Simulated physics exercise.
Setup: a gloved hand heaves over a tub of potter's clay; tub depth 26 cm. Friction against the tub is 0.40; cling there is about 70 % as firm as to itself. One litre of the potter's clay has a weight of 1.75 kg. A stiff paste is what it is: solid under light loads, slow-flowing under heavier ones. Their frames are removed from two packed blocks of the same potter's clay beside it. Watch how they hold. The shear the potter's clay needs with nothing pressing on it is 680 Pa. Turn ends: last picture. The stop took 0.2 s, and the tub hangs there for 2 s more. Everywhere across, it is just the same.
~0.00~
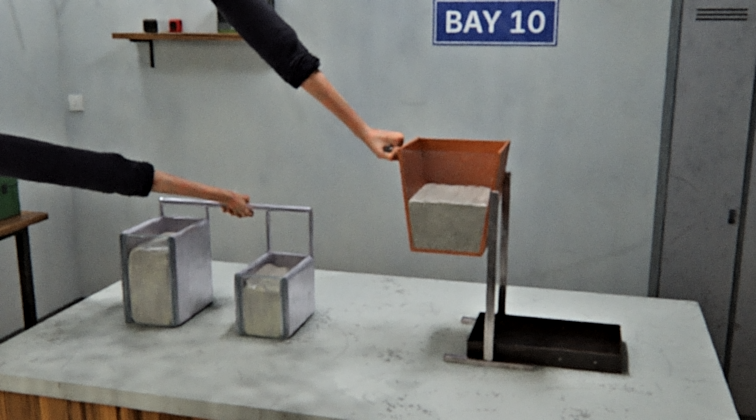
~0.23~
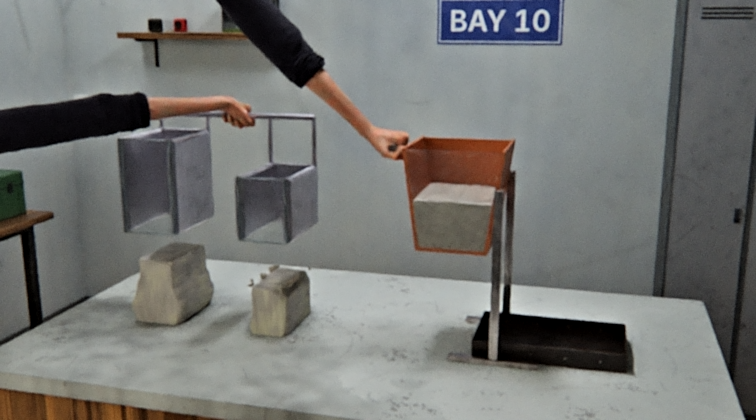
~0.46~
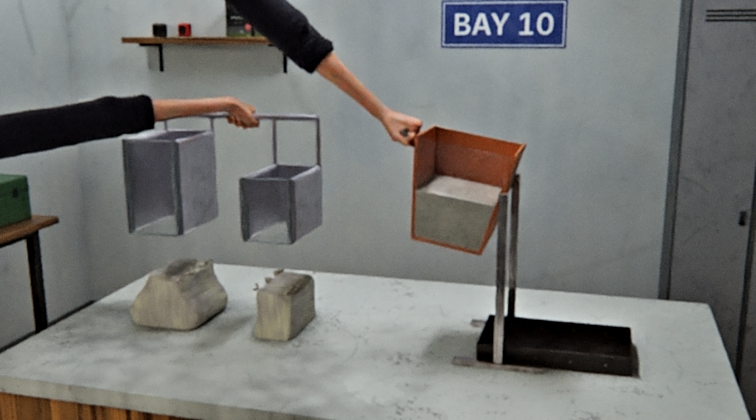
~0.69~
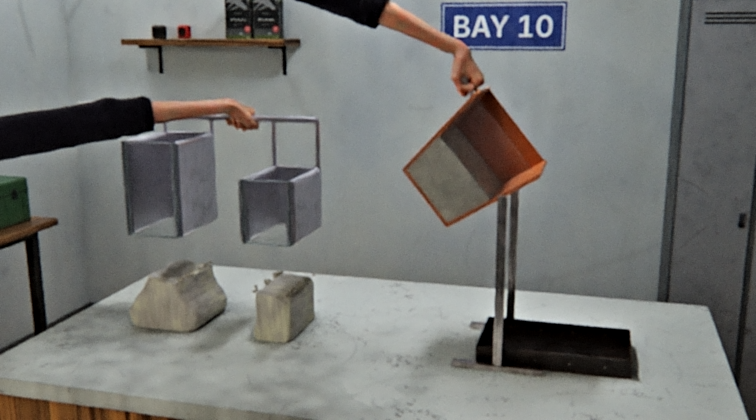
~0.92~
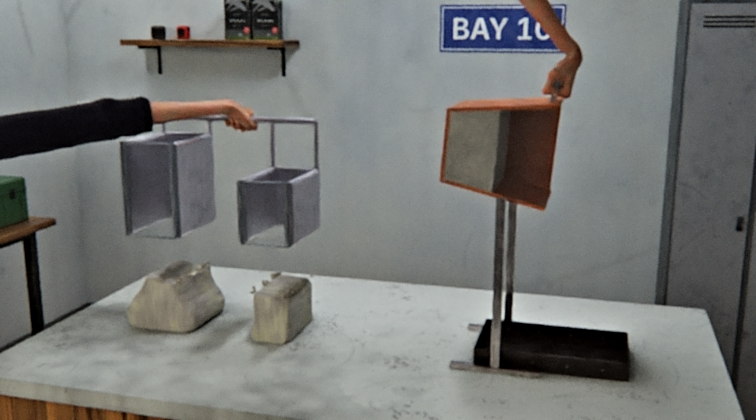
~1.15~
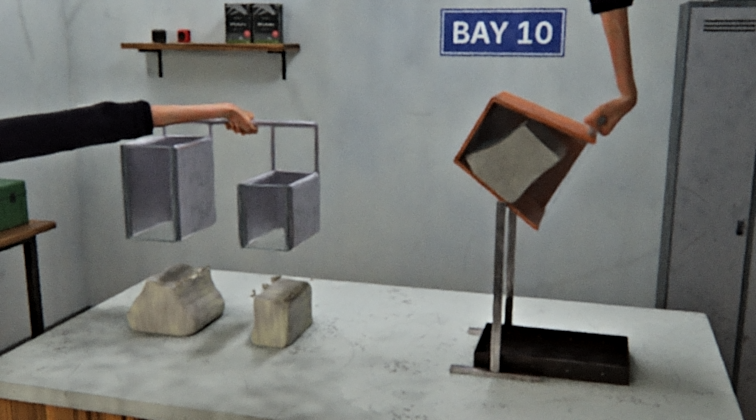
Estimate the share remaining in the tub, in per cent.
Roughly 0 per cent remains in the tub.
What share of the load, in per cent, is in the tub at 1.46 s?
Some 0 per cent.
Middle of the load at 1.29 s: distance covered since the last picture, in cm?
About 14 cm.
After 1.29 s, the tub is at 120 degrees and holds 56 %.
After 1.46 s, the tub is at 120 degrees and holds 0 %.
After 1.63 s, the tub is at 120 degrees and holds 0 %.
After 1.80 s, the tub is at 120 degrees and holds 0 %.
After 3.15 s, the tub is at 120 degrees and holds 0 %.
